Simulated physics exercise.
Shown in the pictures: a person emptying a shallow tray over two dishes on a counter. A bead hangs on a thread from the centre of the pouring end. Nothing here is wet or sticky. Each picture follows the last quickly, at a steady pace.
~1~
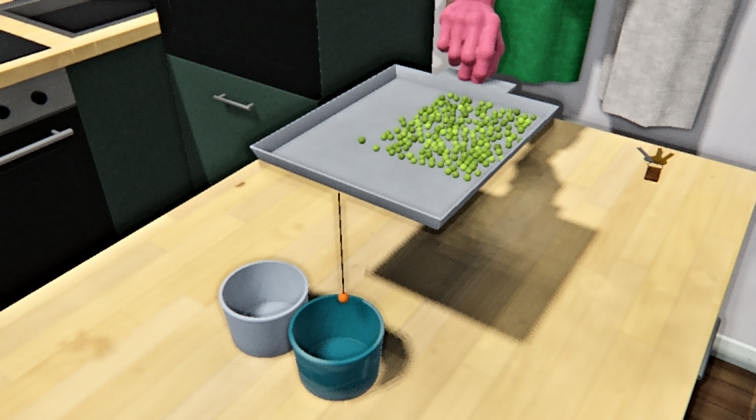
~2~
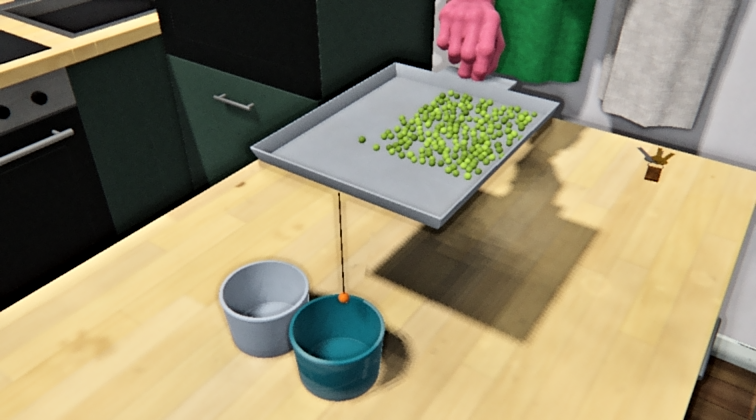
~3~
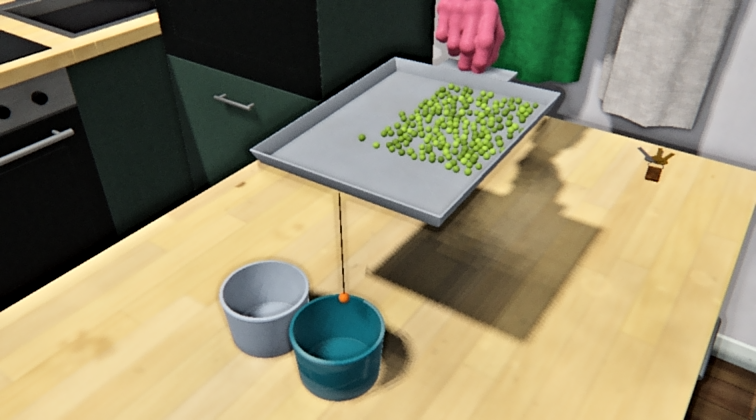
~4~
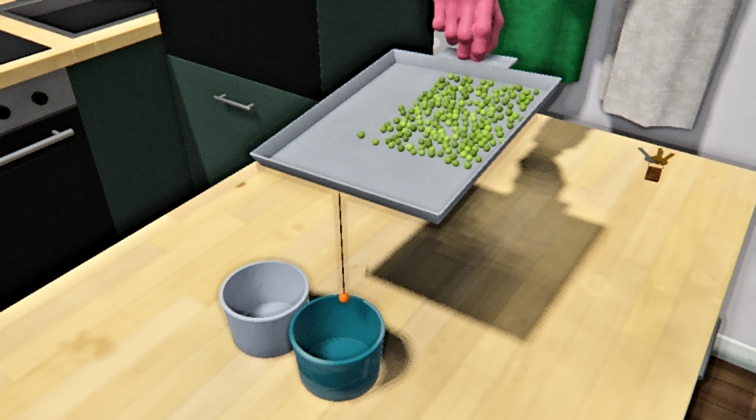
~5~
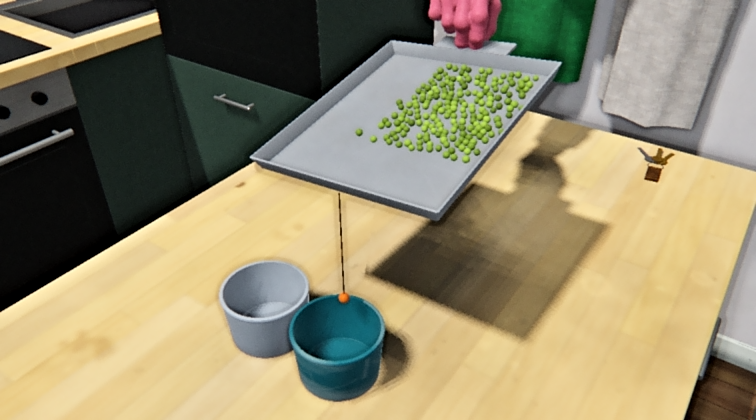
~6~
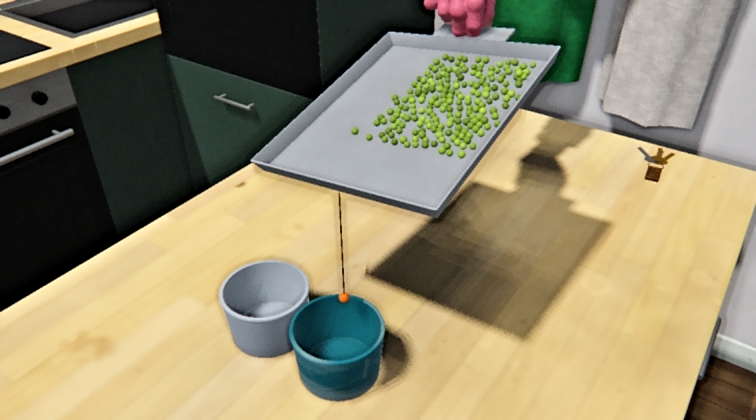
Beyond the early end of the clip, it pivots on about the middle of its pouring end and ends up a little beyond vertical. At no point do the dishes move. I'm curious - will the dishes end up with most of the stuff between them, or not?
Yes, more than half of it.
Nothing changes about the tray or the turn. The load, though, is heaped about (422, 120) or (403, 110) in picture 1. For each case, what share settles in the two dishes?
About 100 % and 90 %.
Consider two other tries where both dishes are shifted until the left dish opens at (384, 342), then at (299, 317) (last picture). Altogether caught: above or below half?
The dishes end up with the lesser share in the first try and the lesser share in the second.
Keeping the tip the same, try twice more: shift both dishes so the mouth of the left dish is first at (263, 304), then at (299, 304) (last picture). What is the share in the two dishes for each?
Trial 1 about 50 %, trial 2 about 20 %.
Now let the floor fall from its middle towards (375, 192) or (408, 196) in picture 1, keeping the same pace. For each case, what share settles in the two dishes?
10 %, give or take, and then 0 %.
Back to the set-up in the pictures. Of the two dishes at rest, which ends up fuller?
The one to the left is fuller.
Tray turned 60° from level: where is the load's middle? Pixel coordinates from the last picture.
Mark it at roughly (273, 202) in the final frame.
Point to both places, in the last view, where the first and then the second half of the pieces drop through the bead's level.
First roughly (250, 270), then roughly (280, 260).
Soon, tray tipped steeply; about half on the tray; about a third in the left dish; a small part outside both; a small part in the air.
A while on, tray tipped past a quarter turn; most in the left dish; a small part outside both; a stray few in the air.
Towards the end, tray tipped past a quarter turn; most in the left dish; a small part outside both.
Finally, tray tipped past a quarter turn; none in the right dish; most in the left dish; a small part outside both.
